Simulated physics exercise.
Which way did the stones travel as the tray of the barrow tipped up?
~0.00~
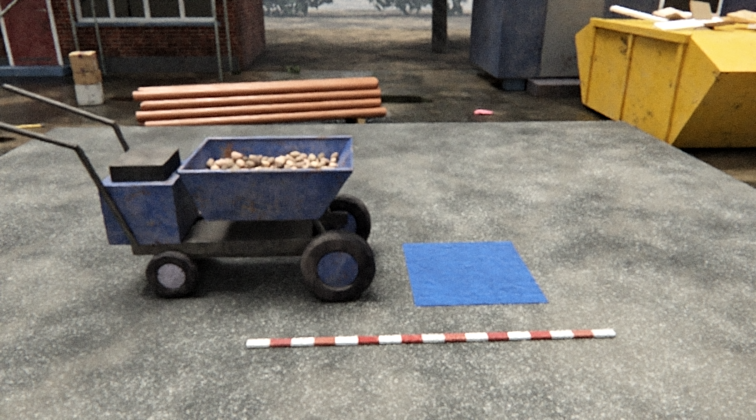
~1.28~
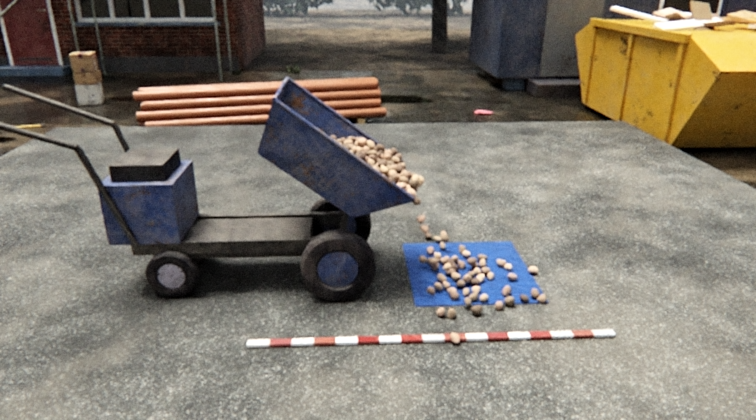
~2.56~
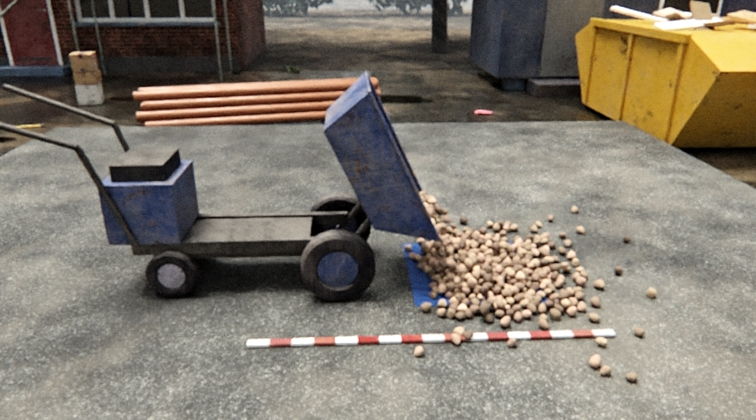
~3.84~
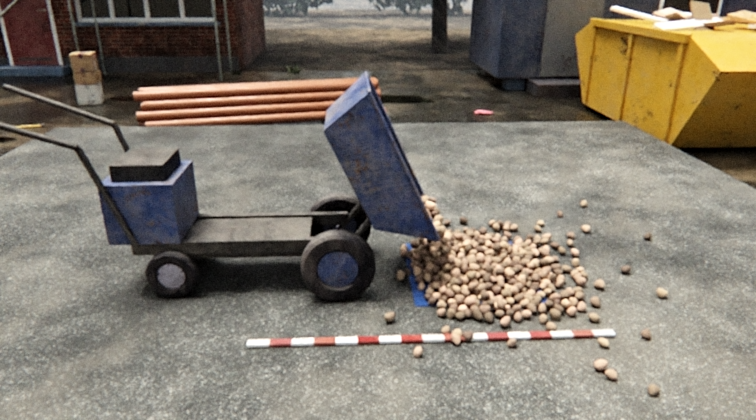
They moved to the right, sliding out of the tray and down onto the blue sheet and the ground around it.
